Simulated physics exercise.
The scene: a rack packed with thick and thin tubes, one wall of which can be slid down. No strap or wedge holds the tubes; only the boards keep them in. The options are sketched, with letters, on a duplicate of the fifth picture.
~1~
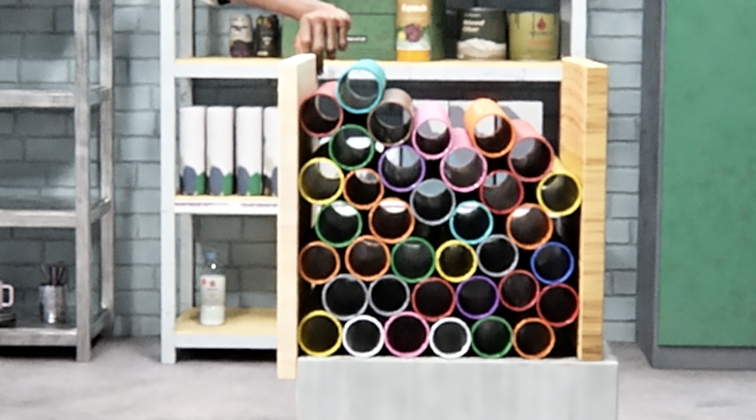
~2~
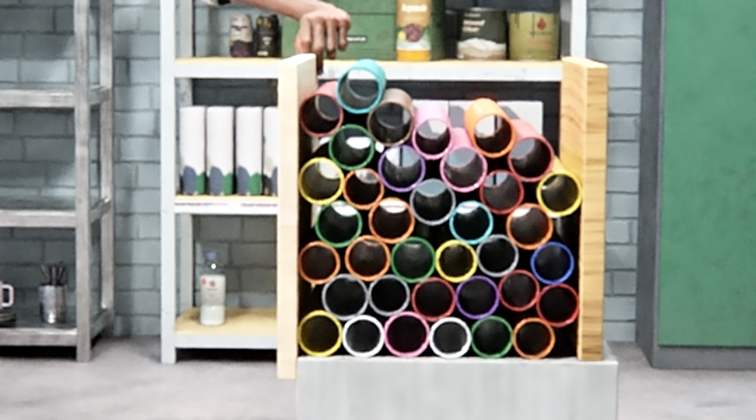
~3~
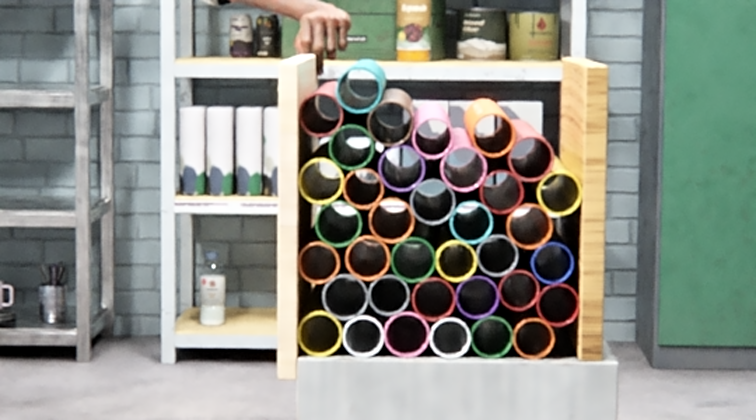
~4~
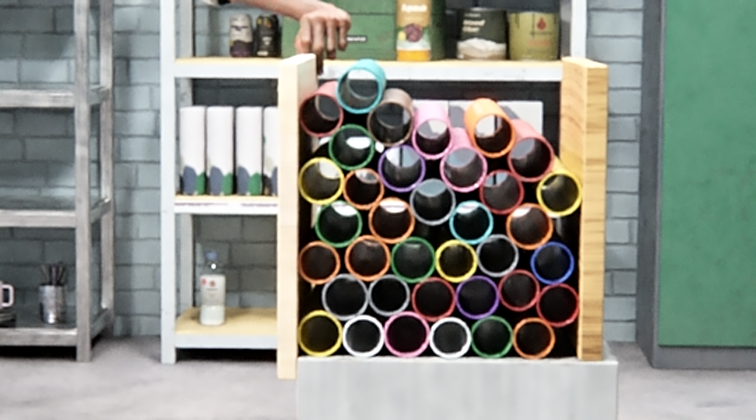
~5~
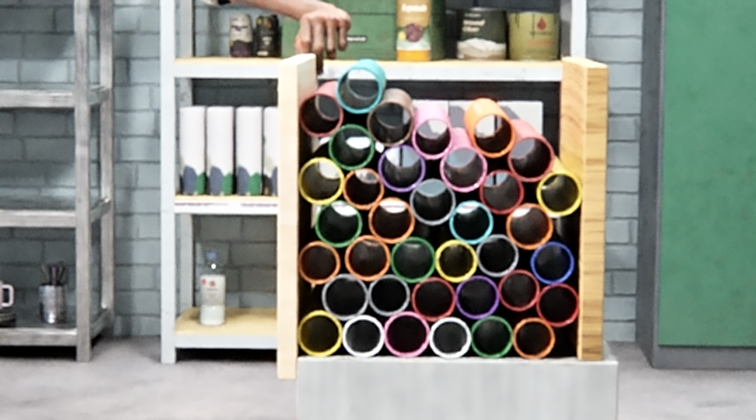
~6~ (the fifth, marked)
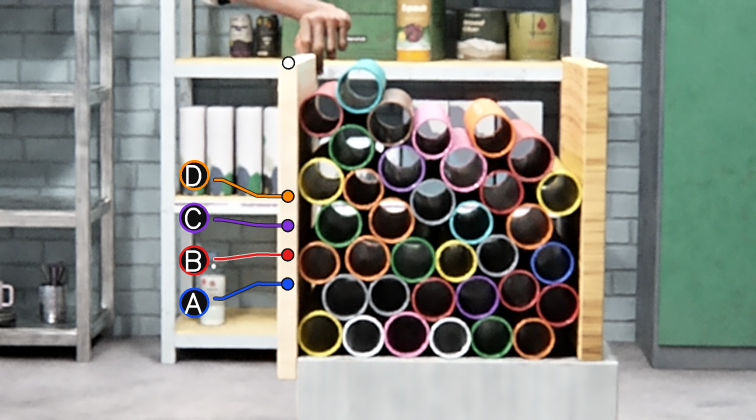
In a workshop or storeroom with grey brick walls, metal shelving and a green panel at right, a fixed camera looks straight at a rack on a pale block. Open-ended tubes rimmed in yellow, orange, pink, purple, green, red and blue lie stacked between two wooden boards, a turquoise one topmost at left. A hand rests above the left board, barely shifting, while the tubes stay still.
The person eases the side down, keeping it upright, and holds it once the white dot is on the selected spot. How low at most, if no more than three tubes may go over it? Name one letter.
The answer is mark D.
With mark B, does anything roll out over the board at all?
At B: Yes.
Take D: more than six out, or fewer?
At D, fewer than six.
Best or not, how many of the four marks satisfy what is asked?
The number is one.
On the marked copy, A at (287, 284); B at (287, 255); C at (287, 226); D at (288, 196); the white dot at (288, 63).
Following D. Soon after the start, top of the board (298, 126).
Later, top of the board (298, 195).
In the end, top of the board (298, 195), two out over the board.
As for the rest, A four out over the board; B four out over the board; C four out over the board.
